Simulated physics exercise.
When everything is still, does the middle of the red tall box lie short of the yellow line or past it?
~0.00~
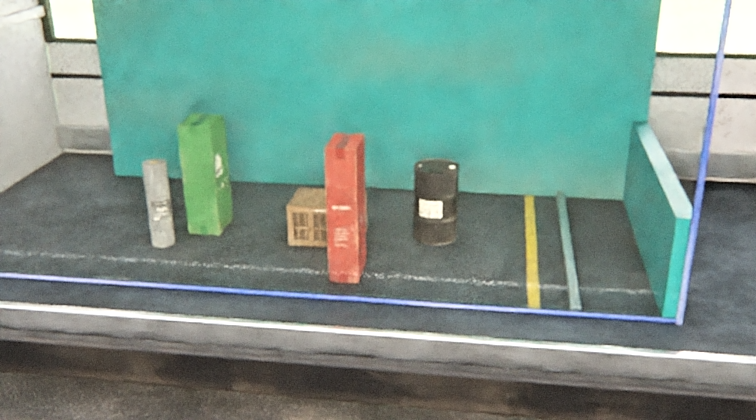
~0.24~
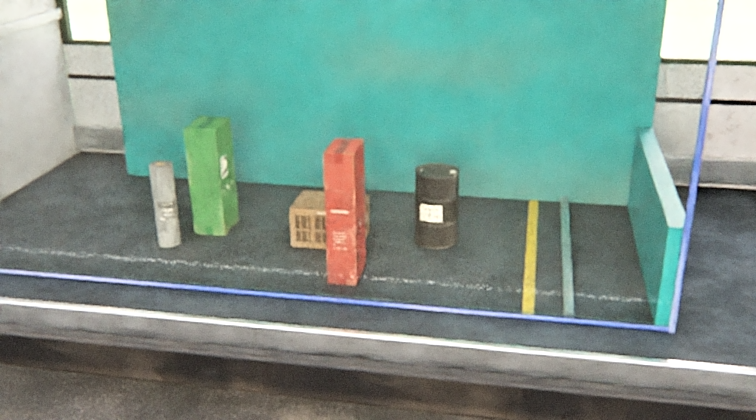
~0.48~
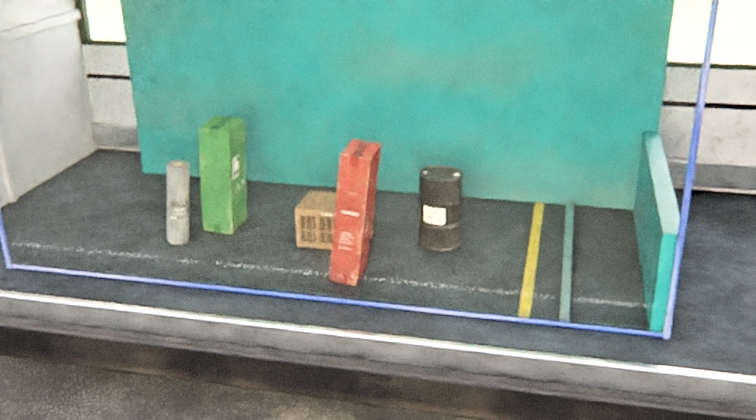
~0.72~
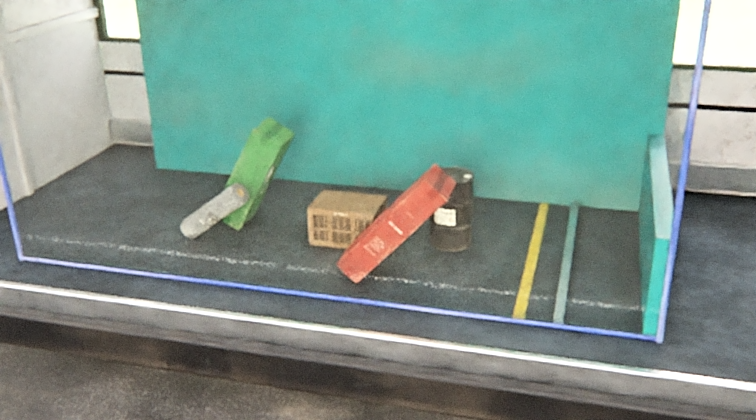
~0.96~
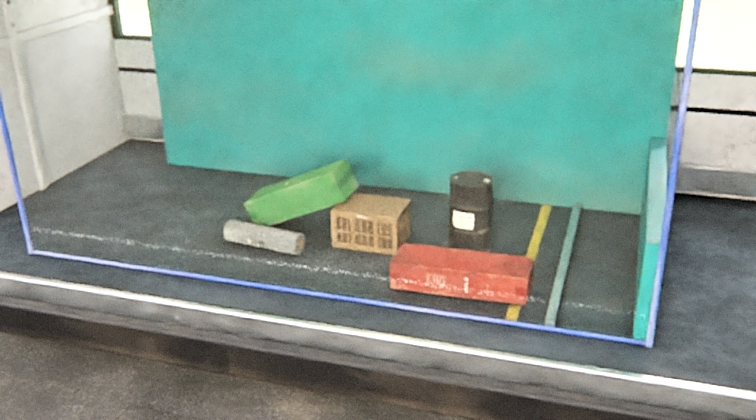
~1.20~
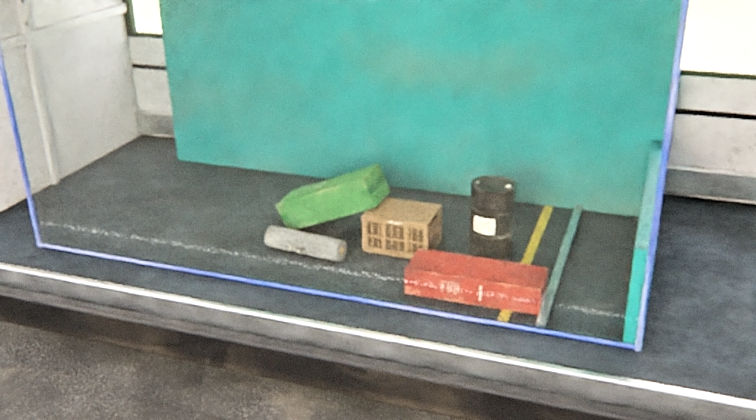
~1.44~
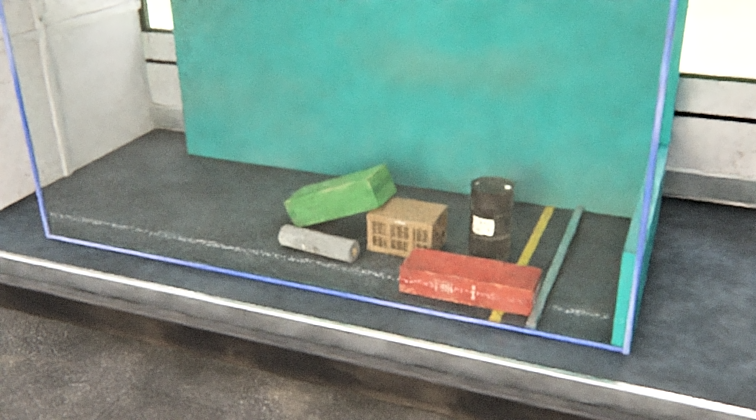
The middle of the red box comes to rest short of the yellow line, though its right end reaches across it.
